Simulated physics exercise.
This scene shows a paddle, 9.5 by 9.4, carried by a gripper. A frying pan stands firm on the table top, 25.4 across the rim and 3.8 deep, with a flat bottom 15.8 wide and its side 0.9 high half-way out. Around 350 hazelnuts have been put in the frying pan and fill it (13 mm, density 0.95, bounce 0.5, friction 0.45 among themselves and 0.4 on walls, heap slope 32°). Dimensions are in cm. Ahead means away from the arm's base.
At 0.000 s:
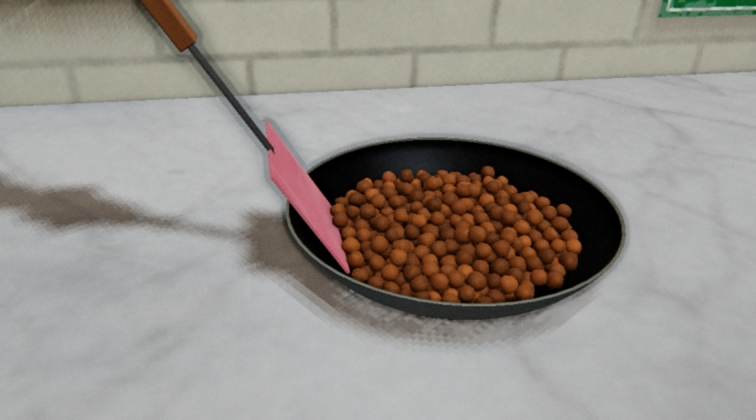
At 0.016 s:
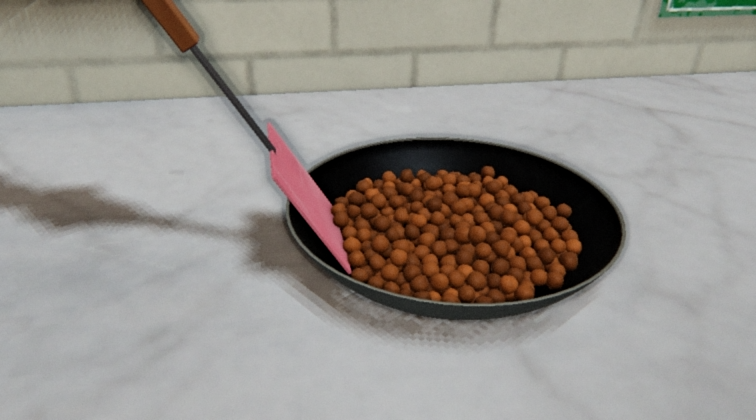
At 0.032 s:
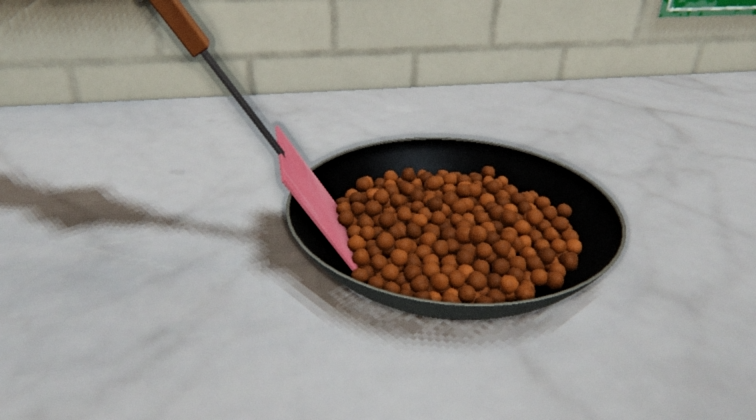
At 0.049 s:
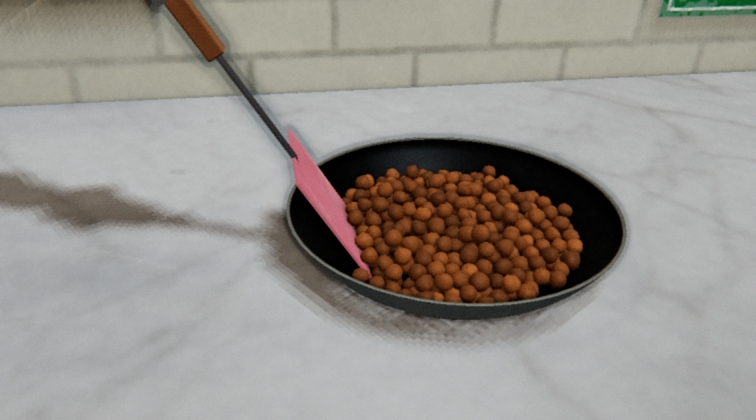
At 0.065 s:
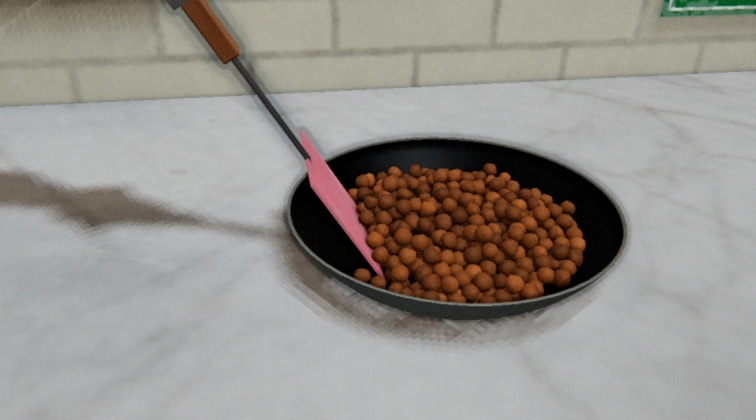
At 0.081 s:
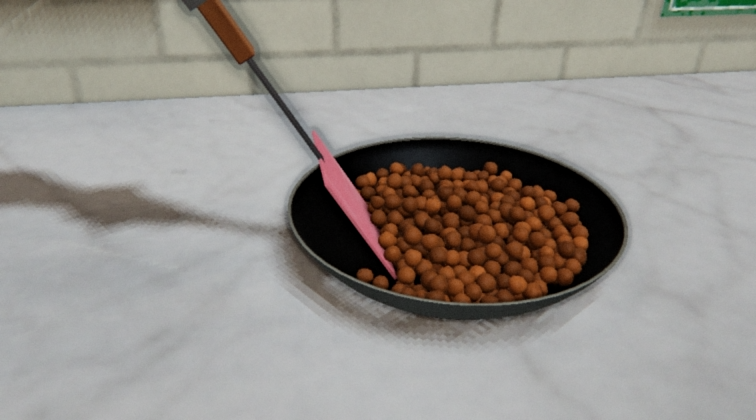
In the video, a pink paddle with a brown handle rests at the left side of a black frying pan full of round brown nuts, then moves slowly right, pushing the nearby nuts a short way across the pan.
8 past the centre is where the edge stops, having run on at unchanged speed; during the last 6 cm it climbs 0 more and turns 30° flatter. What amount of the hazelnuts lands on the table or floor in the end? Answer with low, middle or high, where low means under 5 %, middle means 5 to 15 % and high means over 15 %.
Middle.
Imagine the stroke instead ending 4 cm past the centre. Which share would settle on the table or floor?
That would be something like 0 in a hundred.
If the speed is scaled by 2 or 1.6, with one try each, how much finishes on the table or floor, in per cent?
20 and 20 %.
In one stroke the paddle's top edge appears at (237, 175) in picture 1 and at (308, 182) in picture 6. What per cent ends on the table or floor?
It comes to something like 10 %, give or take.
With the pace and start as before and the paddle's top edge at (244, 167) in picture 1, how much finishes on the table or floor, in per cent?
I'd estimate around 5 per cent.
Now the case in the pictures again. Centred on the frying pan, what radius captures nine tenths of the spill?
25 cm.
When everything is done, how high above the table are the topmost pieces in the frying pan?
About 6.0 cm above the table.
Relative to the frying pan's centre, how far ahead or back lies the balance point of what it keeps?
It sits some 4.5 centimetres ahead of centre.
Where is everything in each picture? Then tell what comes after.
In the first frame, paddle top edge at (269, 147), sloping 59°; upper third of the load around (449, 218), from x 340 to 570, top at y 175; 352 in the frying pan.
In the second frame, paddle top edge at (271, 147), sloping 59°; upper third of the load around (449, 218), from x 340 to 570, top at y 175.
In the third frame, paddle top edge at (279, 151), sloping 59°; upper third of the load around (443, 218), from x 345 to 570, top at y 175.
In the fourth frame, paddle top edge at (293, 154), sloping 59°; upper third of the load around (436, 217), from x 345 to 575, top at y 170.
In the fifth frame, paddle top edge at (306, 156), sloping 59°; upper third of the load around (441, 213), from x 350 to 575, top at y 170.
In the sixth frame, paddle top edge at (319, 156), sloping 59°; upper third of the load around (452, 210), from x 350 to 580, top at y 170; 352 in the frying pan.
By 0.17 s, sloping 59°, highest piece 4 above the table; 352 in the frying pan.
By 0.26 s, sloping 47°, highest piece 5 above the table; 352 in the frying pan.
By 0.51 s, sloping 29°, highest piece 6 above the table; 322 in the frying pan, 29 on the table or floor, 1 on the blade or in flight.
By 1.56 s, sloping 29°, highest piece 6 above the table; 319 in the frying pan, 33 on the table or floor.
Final count, 319 in the frying pan, 33 on the table or floor. That is 9 % on the table or floor.
